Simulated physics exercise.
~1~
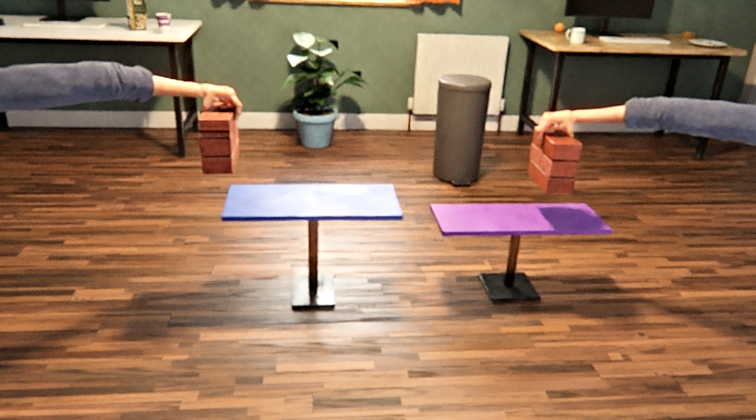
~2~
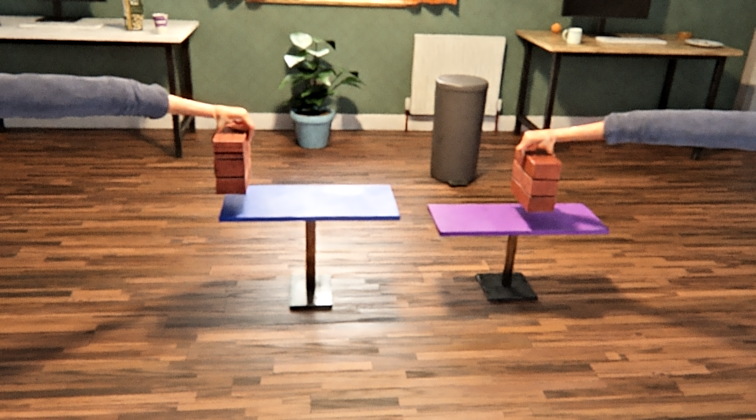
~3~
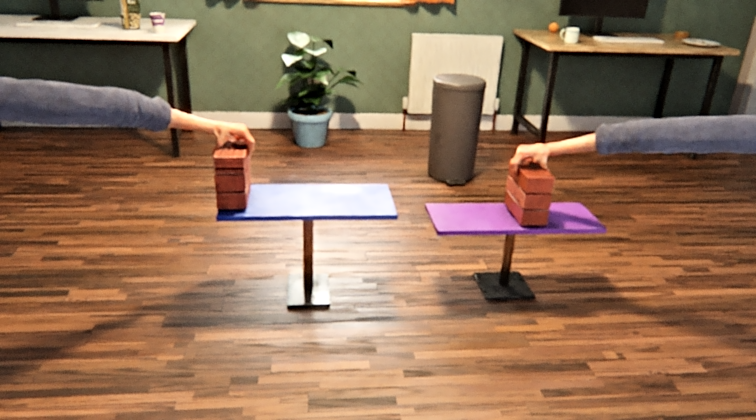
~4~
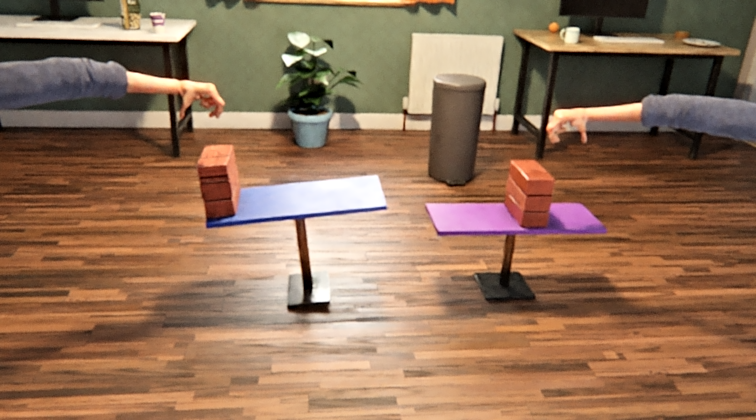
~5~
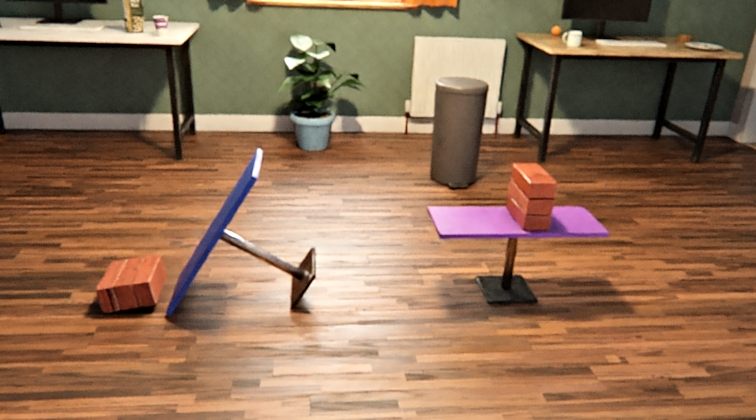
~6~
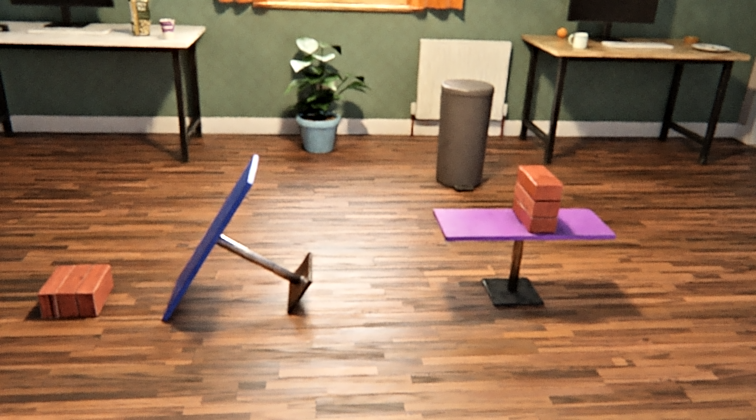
Two arms in blue-grey sleeves reach in from either side of a wood-floored room, each holding a stack of red bricks above a narrow-footed table, seen from the front by a slightly swaying camera. The table on the left is blue and the one on the right is purple, with a potted plant, a grey bin and desks behind. The hands lower the bricks onto the blue top's left end and near the purple top's middle, then let go and draw back. The blue table tips left and topples, spilling its bricks onto the floor. It ends leaning on its top's edge, bricks lying further left, while the purple table stands steady, still loaded.
